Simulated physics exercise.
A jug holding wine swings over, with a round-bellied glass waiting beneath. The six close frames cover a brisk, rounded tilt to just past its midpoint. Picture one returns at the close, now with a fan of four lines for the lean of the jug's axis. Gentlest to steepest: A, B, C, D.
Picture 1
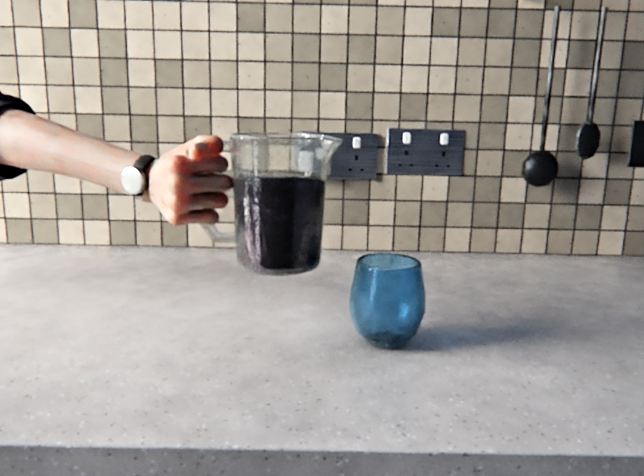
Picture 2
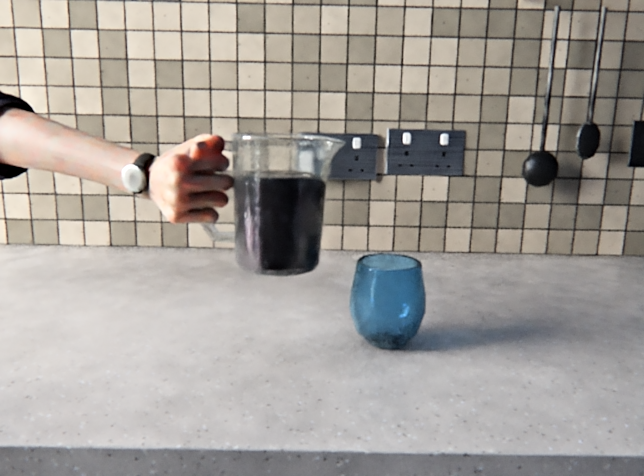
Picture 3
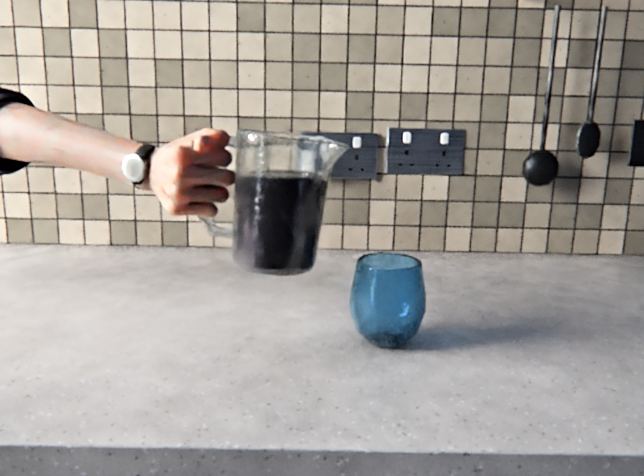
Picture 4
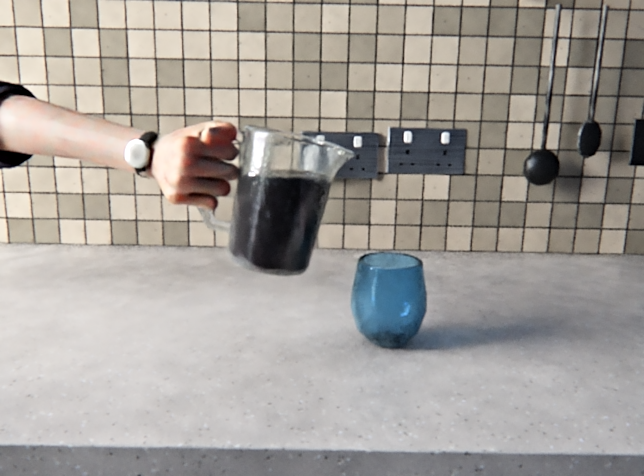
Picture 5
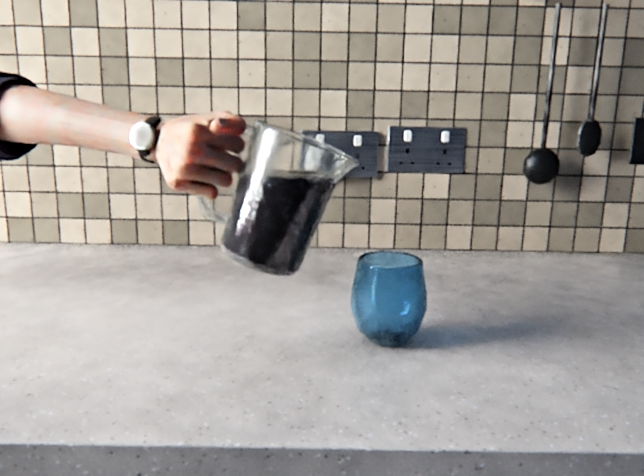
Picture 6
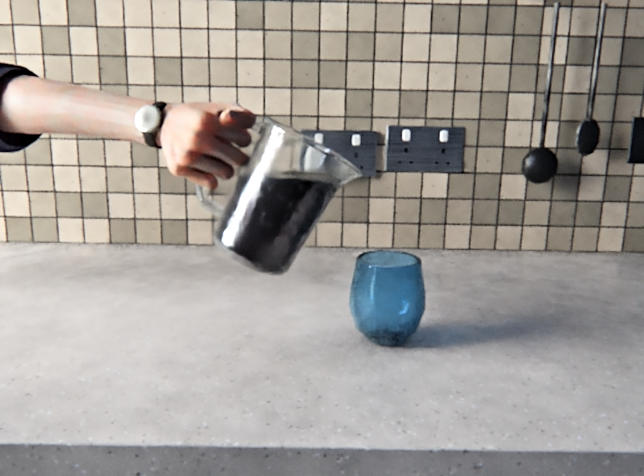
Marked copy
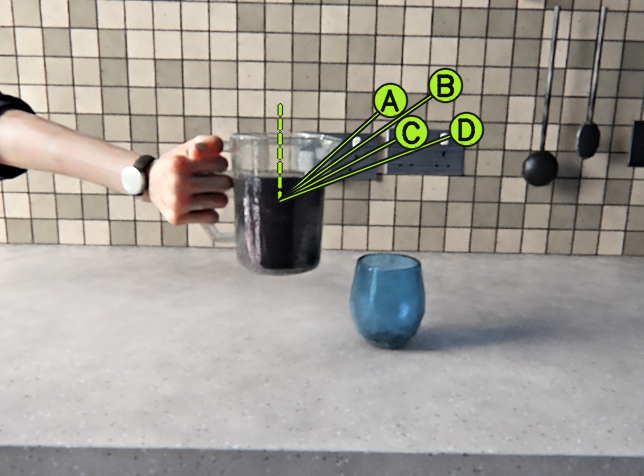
The clip opens on a hand with a wristwatch holding a clear jug of dark liquid upright above a grey counter, left of an empty blue round-bellied glass. The hand then tilts the jug steadily to the right, its spout dipping slightly while the liquid stays inside.
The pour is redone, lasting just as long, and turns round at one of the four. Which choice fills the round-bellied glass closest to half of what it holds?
Go for C.
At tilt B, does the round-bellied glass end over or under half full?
Under.
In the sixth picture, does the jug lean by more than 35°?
No.
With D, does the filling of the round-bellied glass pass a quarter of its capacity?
Yes.
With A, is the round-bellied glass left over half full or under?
Under.
On the marked copy, A at (378, 112); B at (431, 95); C at (396, 139); D at (450, 136).
With A, the round-bellied glass ends with about 16 % of what it can hold.
With B, the round-bellied glass ends with about 30 % of what it can hold.
With C, the round-bellied glass ends with about 49 % of what it can hold.
With D, the round-bellied glass ends with about 71 % of what it can hold.
